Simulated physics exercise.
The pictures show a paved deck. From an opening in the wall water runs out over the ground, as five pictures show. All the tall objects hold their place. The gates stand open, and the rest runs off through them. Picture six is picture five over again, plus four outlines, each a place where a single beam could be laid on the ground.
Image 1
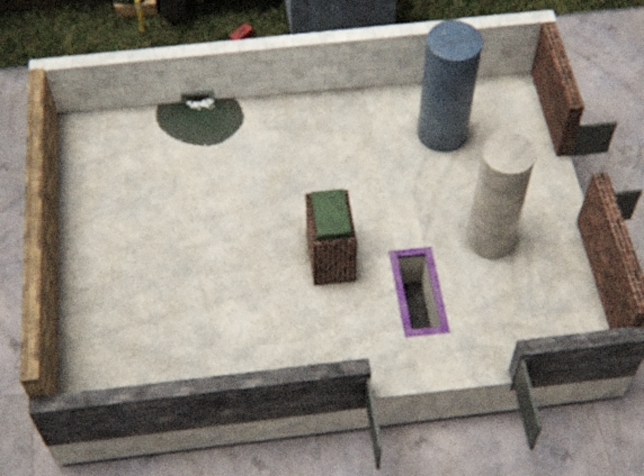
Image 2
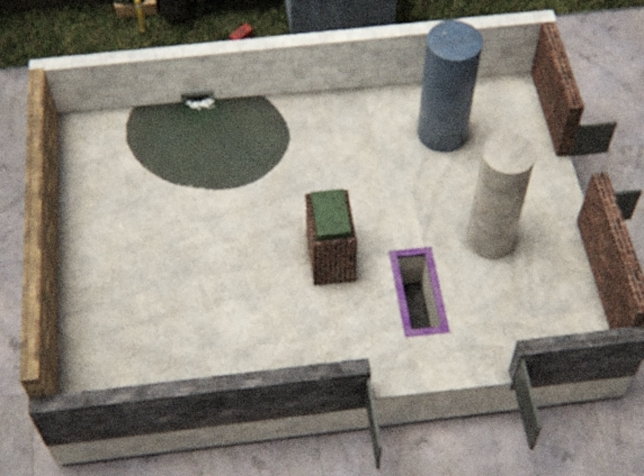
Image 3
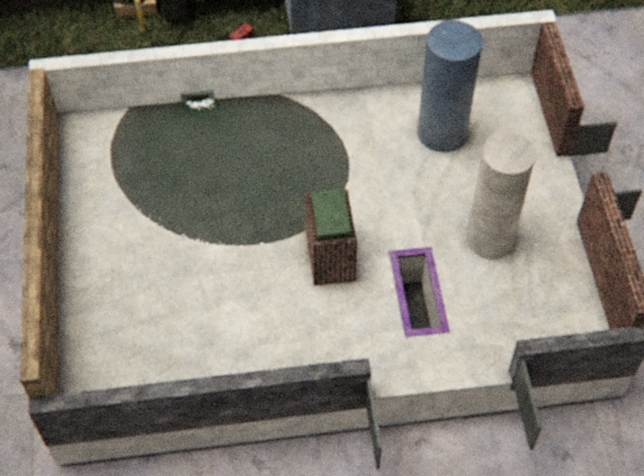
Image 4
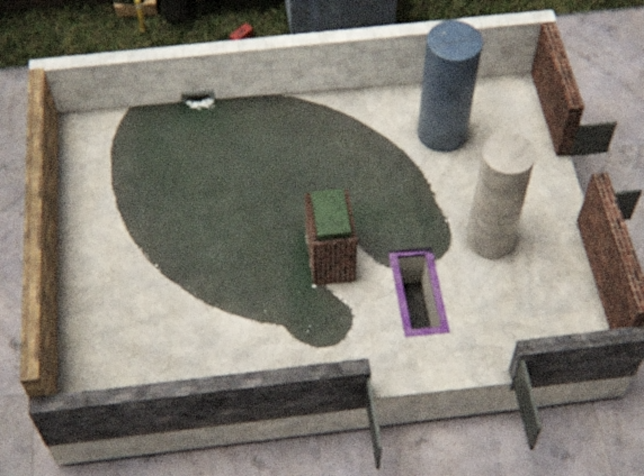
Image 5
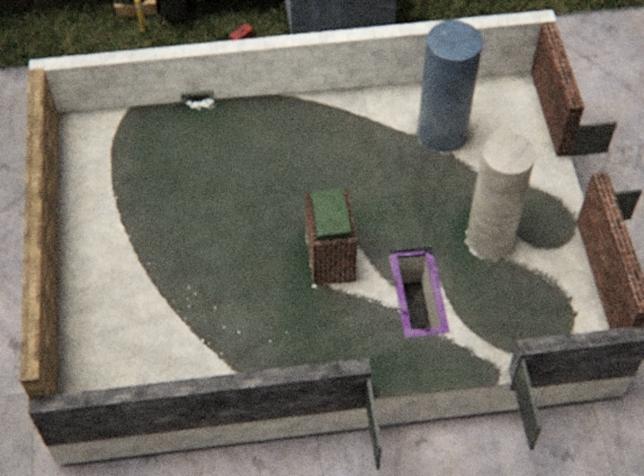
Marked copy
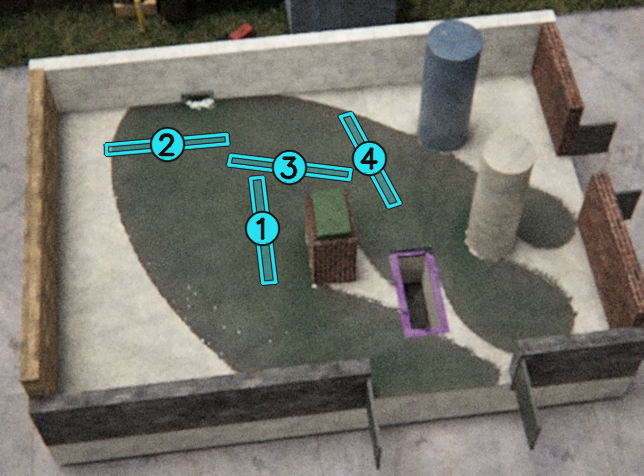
Dark green liquid spreads from a small outlet in the back wall across a pale walled deck, seen from above at a fixed angle. A blue cylinder and a pale one stand to the right, a green-topped brick block near the middle, and a purple-edged rectangular opening beside it. The rounded patch widens toward the viewer, parts around the block, then reaches the opening, the pale cylinder and the front wall.
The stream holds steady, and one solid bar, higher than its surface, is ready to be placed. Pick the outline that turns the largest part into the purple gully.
Position 4.
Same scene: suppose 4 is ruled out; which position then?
It is 1.
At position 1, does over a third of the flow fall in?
No.
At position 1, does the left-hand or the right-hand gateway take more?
The left one.
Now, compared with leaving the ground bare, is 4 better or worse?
It is better.
On the marked copy, 1 from (269, 282) to (256, 177); 2 from (106, 149) to (227, 139); 3 from (229, 160) to (350, 174); 4 from (345, 114) to (394, 204).
Choosing 1, about 18 % of the stream goes into the purple gully, about 81 % out by the gates.
Choosing 2, about 11 % of the stream goes into the purple gully, about 87 % out by the gates.
Choosing 3, about 8 % of the stream goes into the purple gully, about 91 % out by the gates.
Choosing 4, about 24 % of the stream goes into the purple gully, about 73 % out by the gates.
